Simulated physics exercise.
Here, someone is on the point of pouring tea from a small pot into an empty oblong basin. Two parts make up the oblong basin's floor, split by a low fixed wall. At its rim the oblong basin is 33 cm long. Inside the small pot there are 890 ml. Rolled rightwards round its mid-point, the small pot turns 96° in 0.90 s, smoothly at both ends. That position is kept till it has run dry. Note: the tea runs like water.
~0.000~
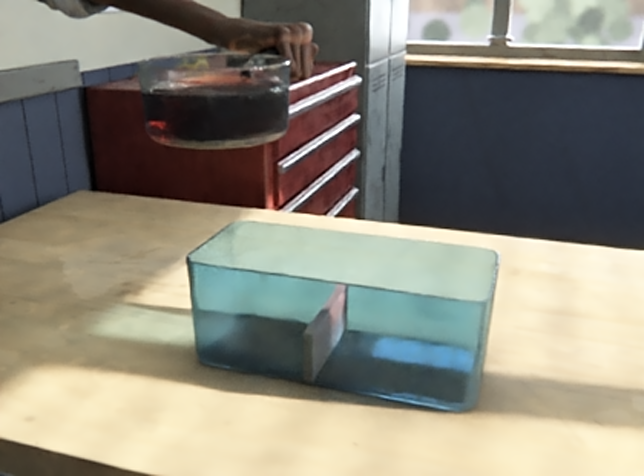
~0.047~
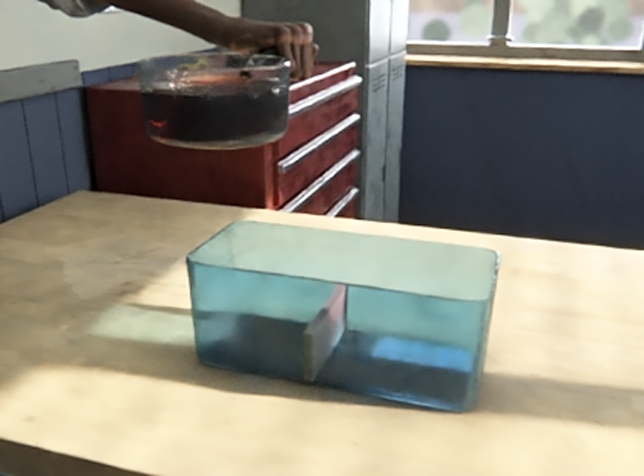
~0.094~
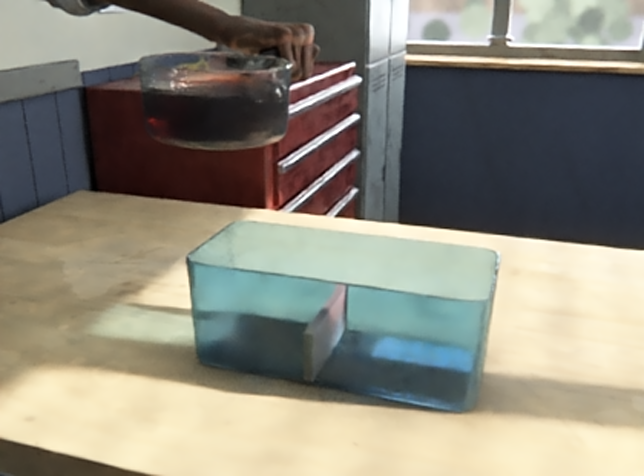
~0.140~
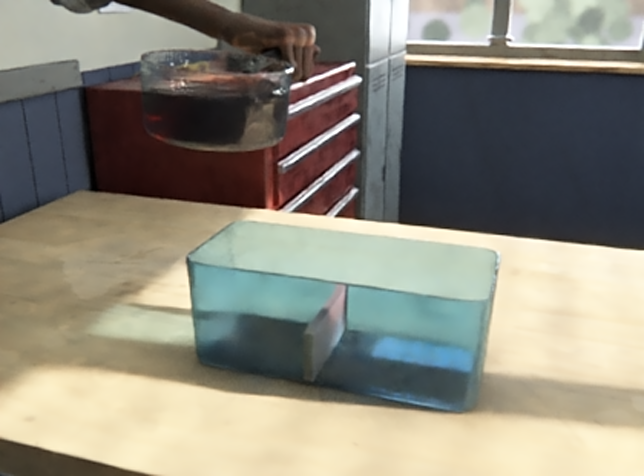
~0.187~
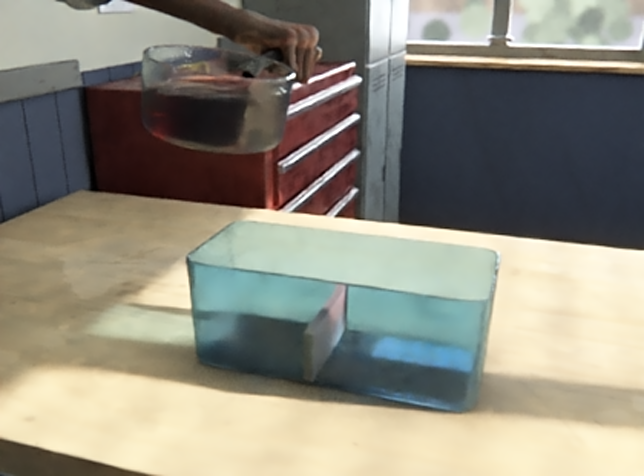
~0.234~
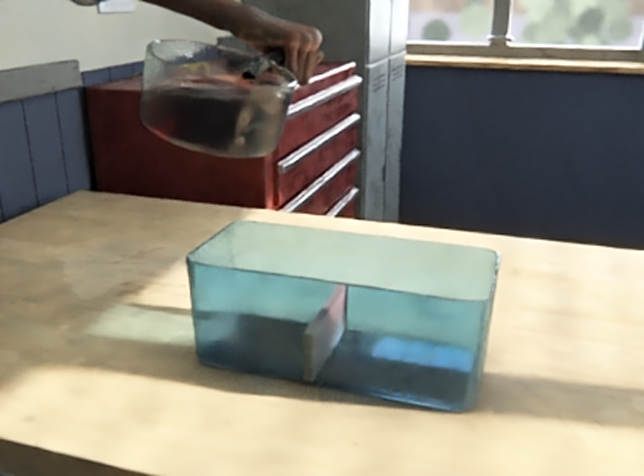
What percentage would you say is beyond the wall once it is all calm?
I would put it at about 64 per cent.
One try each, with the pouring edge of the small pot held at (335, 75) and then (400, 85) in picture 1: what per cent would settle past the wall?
Roughly 95 per cent the first time and 90 per cent the second.
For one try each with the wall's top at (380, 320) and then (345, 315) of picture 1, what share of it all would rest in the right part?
Roughly 5 per cent, then 40 per cent.
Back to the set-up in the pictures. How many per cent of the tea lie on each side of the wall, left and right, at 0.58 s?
Left: Around 1. Right: Around 4.
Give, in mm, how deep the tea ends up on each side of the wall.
On the left it stands about 18 mm, on the right about 24 mm.
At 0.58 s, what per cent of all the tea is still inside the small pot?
Around 60 in a hundred.
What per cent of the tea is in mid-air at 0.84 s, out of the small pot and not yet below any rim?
About 14 % of the total.
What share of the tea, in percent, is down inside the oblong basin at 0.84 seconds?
Around 70 per cent of the whole.
By 0.58 s the tilt is 70° and 60 per cent is still to pour, 1 is left of the wall and 4 right of it.
By 0.84 s the tilt is 95° and 16 per cent is still to pour, 11 is left of the wall and 60 right of it.
By 1.11 s the tilt is 96° and 3 per cent is still to pour, 29 is left of the wall and 64 right of it.
By 1.40 s the tilt is 96° and 1 per cent is still to pour, 34 is left of the wall and 64 right of it.
At rest 35 per cent lies left of the wall, 64 right of it and 0 outside.
